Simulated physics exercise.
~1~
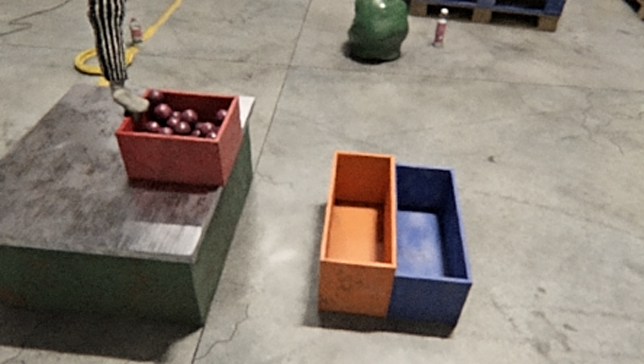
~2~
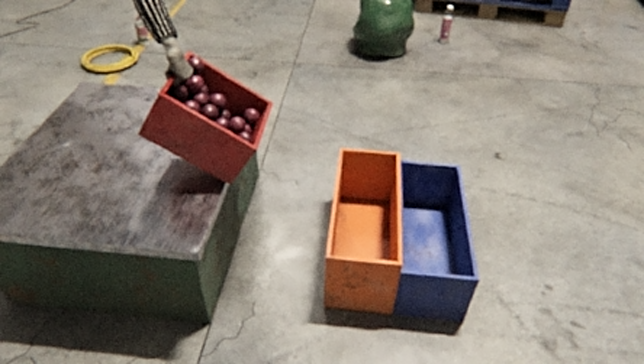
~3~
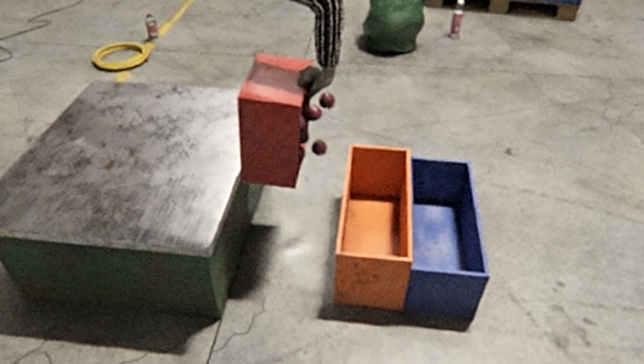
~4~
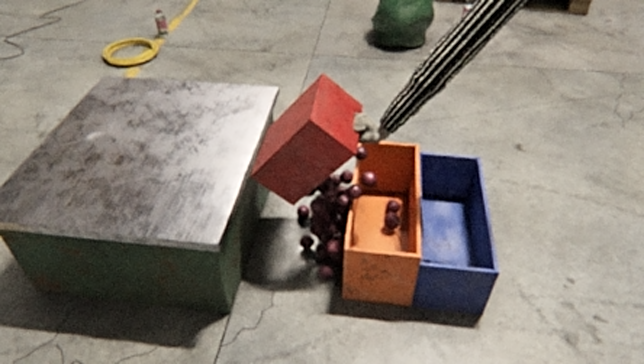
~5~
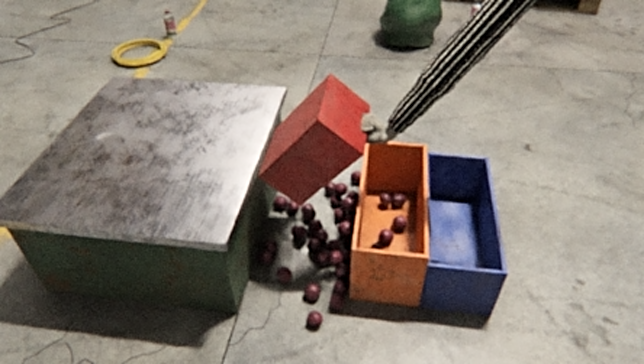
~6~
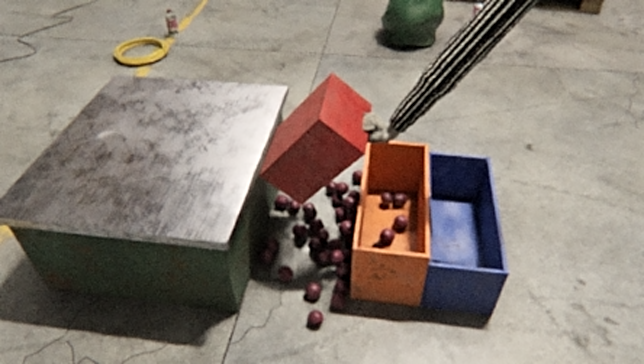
On a concrete floor, an arm tips a red crate, spilling onions mostly short of the orange box.
